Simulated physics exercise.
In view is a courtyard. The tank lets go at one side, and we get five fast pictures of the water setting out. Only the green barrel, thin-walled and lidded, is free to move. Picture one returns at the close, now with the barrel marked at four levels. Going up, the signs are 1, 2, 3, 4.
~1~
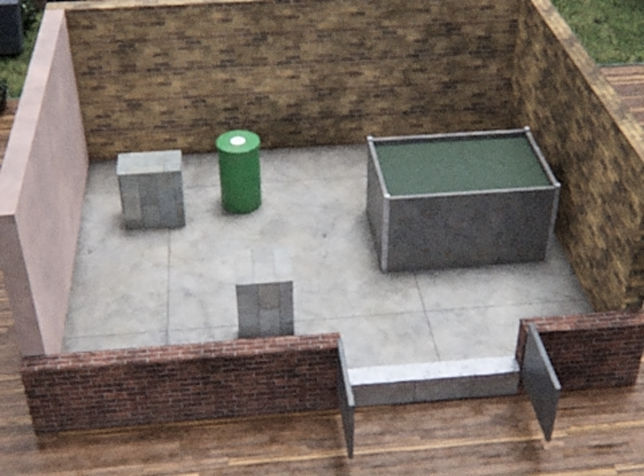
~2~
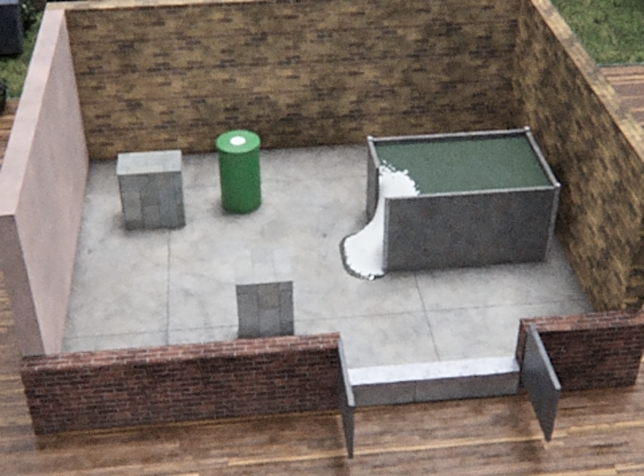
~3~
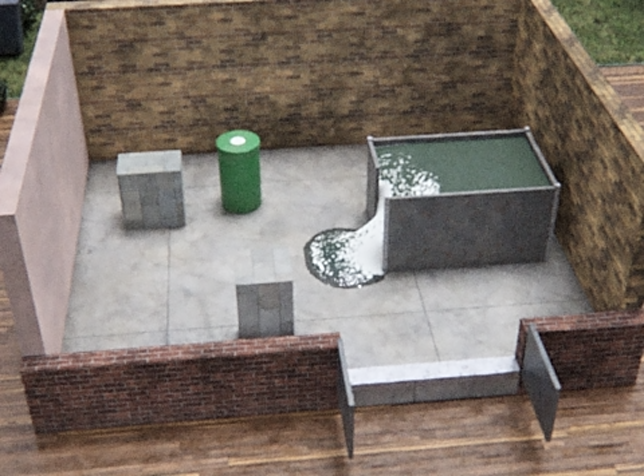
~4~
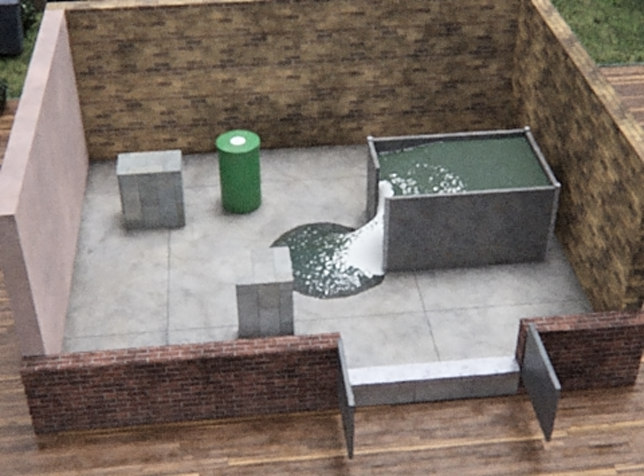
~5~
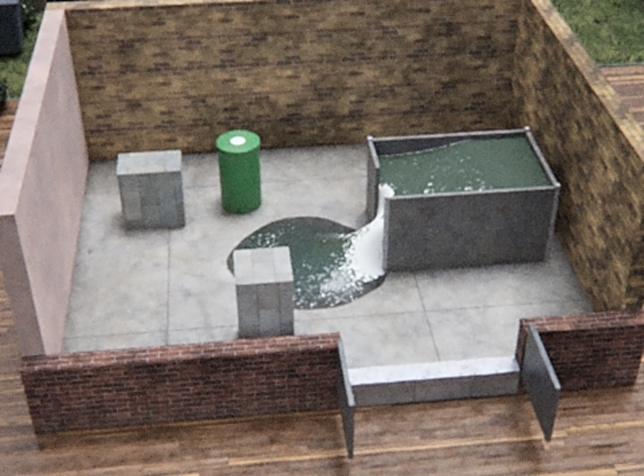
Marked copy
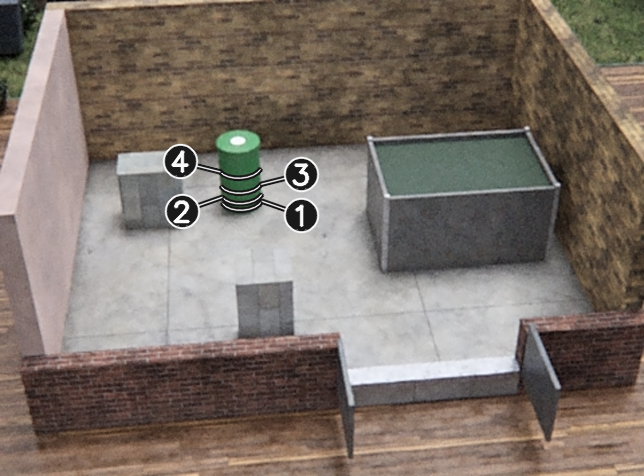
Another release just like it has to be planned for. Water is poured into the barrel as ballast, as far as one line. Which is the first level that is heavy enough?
I would pick level 2.
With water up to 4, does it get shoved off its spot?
No, that is safe.
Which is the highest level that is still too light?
1.
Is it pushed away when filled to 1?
Yes, it does.
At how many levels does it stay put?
Three of the four.
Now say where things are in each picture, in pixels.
Lid of the green barrel at (238, 141); tank full, its middle at (460, 168); open gate at (431, 329).
Water covers 1 % of the ground and is seen nearest the barrel at (351, 239).
Water covers 3 % of the ground and is seen nearest the barrel at (324, 234).
Water covers 6 % of the ground and is seen nearest the barrel at (307, 227).
Lid of the green barrel at (238, 141); water covers 10 % of the ground and is seen nearest the barrel at (307, 223).
On the marked copy, 1 at (242, 210); 2 at (242, 203); 3 at (241, 193); 4 at (240, 178); from the bottom up 1, 2, 3, 4.
If 1 is chosen, it is pushed about 4 times its own width away.
If 2 is chosen, it does not move.
If 3 is chosen, it does not move.
If 4 is chosen, it does not move.
